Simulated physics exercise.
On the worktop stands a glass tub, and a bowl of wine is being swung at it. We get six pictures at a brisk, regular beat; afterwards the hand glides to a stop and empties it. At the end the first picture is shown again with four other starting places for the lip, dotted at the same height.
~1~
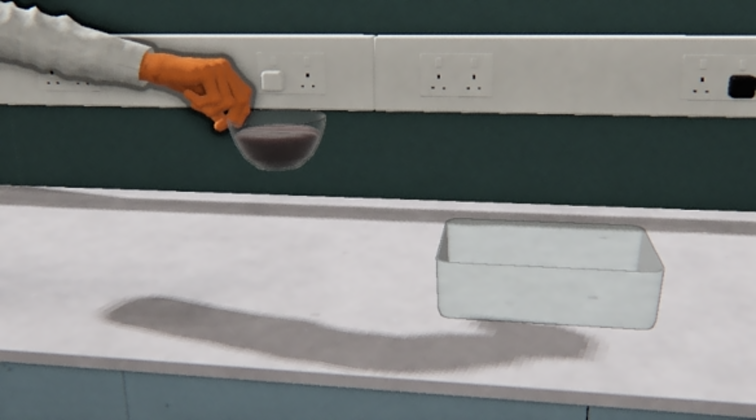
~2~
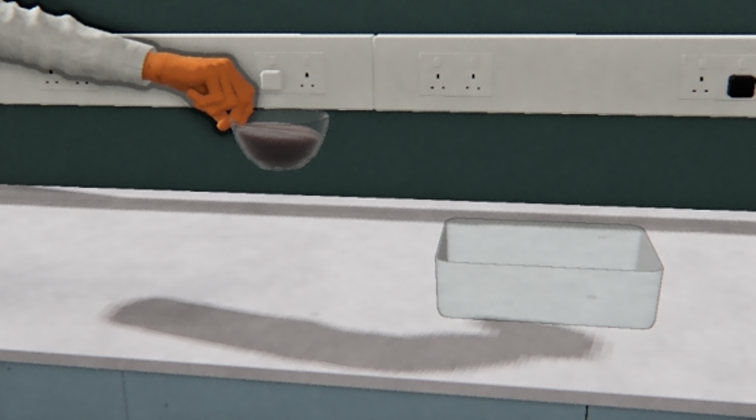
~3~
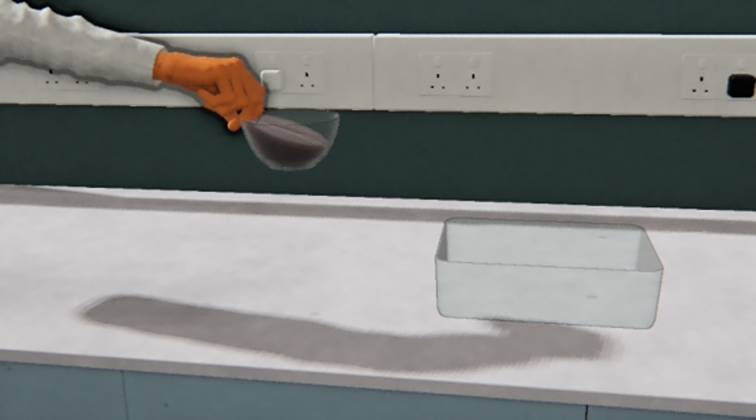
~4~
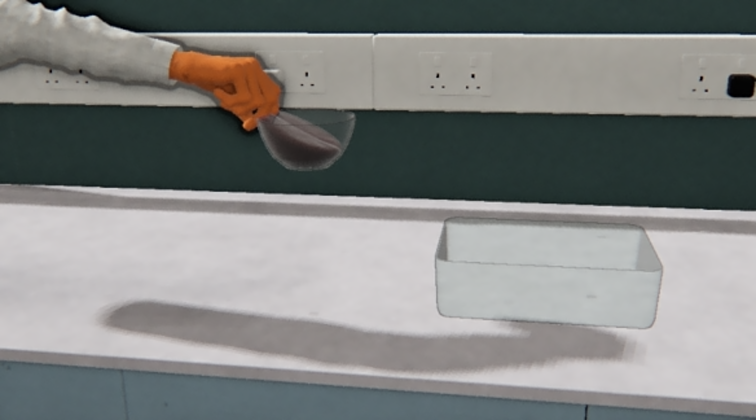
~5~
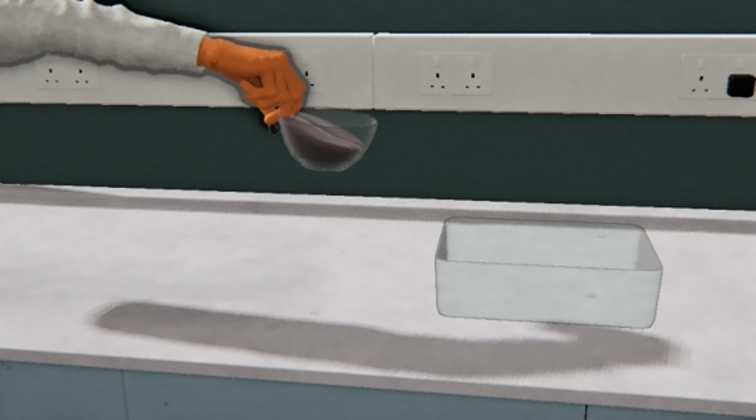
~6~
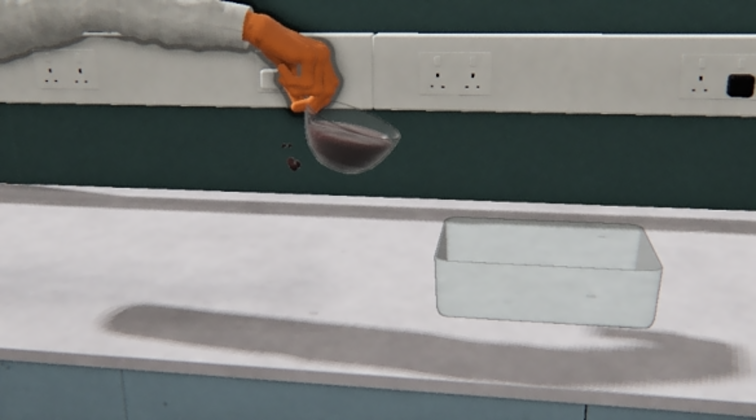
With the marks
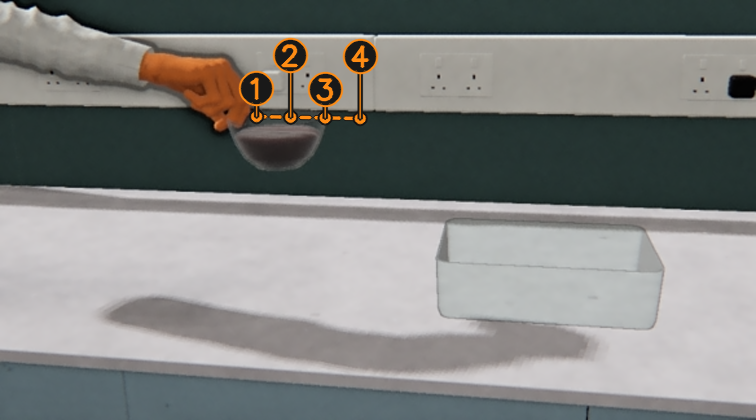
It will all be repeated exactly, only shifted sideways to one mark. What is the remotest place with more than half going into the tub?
2 is the one.
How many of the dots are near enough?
Three of them.
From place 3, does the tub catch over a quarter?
Yes, it does.
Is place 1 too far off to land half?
Yes, that goes wrong.
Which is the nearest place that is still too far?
Place 1.
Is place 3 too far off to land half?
No, not at all.
On the marked copy, 1 at (256, 116); 2 at (290, 117); 3 at (325, 117); 4 at (360, 118).
If 1 is chosen, about 27 % lands in the tub, 68 % falls short and 5 % goes beside or beyond.
If 2 is chosen, about 68 % lands in the tub, 24 % falls short and 8 % goes beside or beyond.
If 3 is chosen, about 83 % lands in the tub, 5 % falls short and 12 % goes beside or beyond.
If 4 is chosen, about 80 % lands in the tub, 3 % falls short and 17 % goes beside or beyond.
